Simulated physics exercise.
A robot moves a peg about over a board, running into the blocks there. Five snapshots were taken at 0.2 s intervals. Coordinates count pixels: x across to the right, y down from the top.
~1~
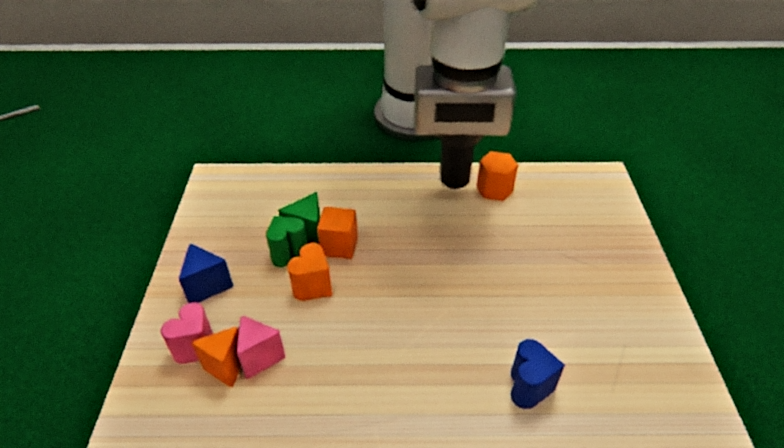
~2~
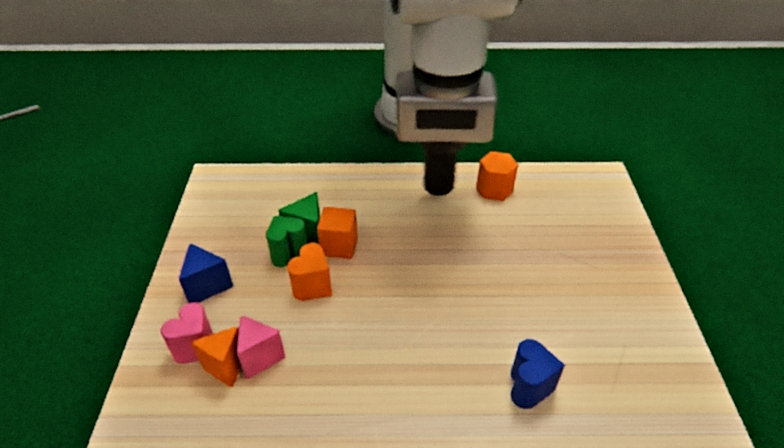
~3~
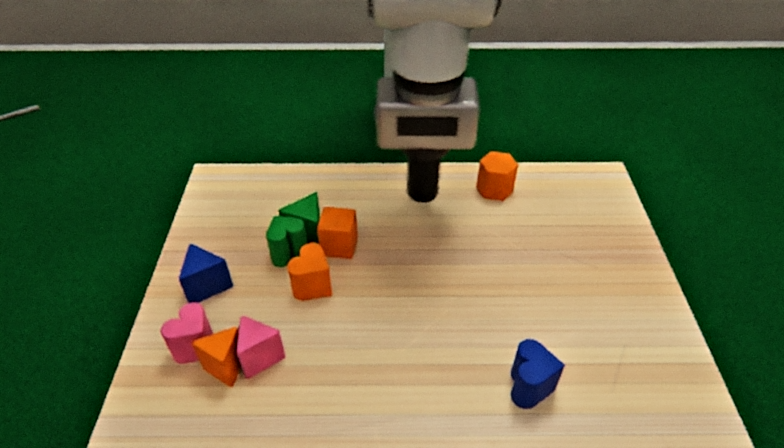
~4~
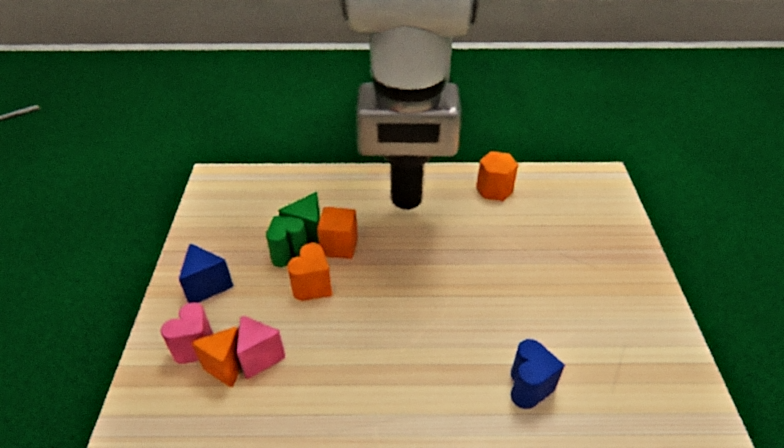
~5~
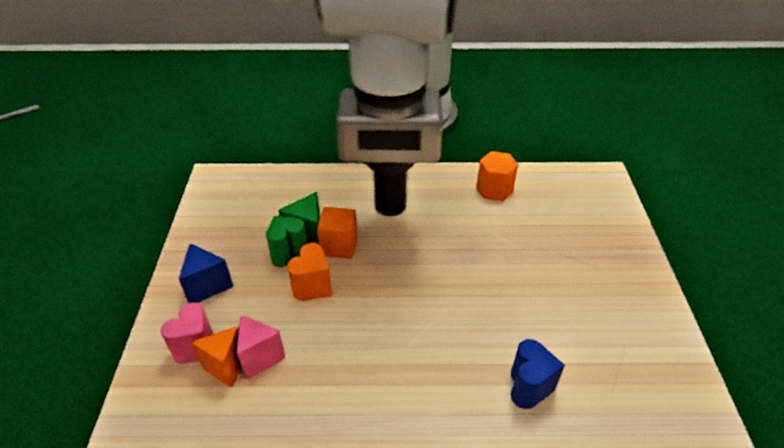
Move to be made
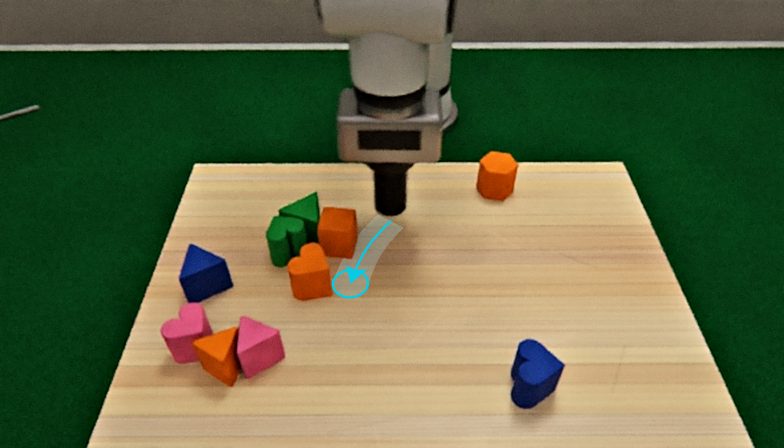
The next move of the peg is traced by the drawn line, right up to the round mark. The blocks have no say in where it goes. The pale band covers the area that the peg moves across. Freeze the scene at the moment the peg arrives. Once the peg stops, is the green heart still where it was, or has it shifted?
Same place.
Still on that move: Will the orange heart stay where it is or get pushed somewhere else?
It is not moved.
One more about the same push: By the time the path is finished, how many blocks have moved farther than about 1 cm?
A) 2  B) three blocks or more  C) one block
I'll go with C - one block.
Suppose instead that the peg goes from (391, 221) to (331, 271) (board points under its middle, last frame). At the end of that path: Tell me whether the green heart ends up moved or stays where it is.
Here's my answer: The green heart gets displaced.
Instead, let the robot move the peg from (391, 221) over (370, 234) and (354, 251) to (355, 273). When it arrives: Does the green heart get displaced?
Yes, that is how it ends up.
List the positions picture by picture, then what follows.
Peg tip at (455, 180); block tops, green heart at (283, 226); green three-sided block at (304, 207); orange heart at (309, 260); orange square at (337, 218), in the first frame.
Peg at (439, 187); blocks unchanged, in the second frame.
Peg at (423, 194); blocks unchanged, in the third frame.
Peg at (407, 200); blocks unchanged, in the fourth frame.
Peg at (391, 207); green heart at (283, 226); green three-sided block at (304, 207); orange heart at (309, 260); orange square at (337, 218), in the fifth frame.
Path on the board, from (391, 221) through (366, 249) to (350, 283).
On the path given first. One third of the way, peg at (373, 225); nothing pushed yet.
Two thirds of the way, peg at (359, 247); green three-sided block at (301, 206), turned 15° clockwise; orange square at (326, 225), turned 15° clockwise.
At the end, peg at (349, 269); green heart in place; green three-sided block at (301, 206), turned 15° clockwise; orange heart in place; orange square at (326, 225), turned 15° clockwise.
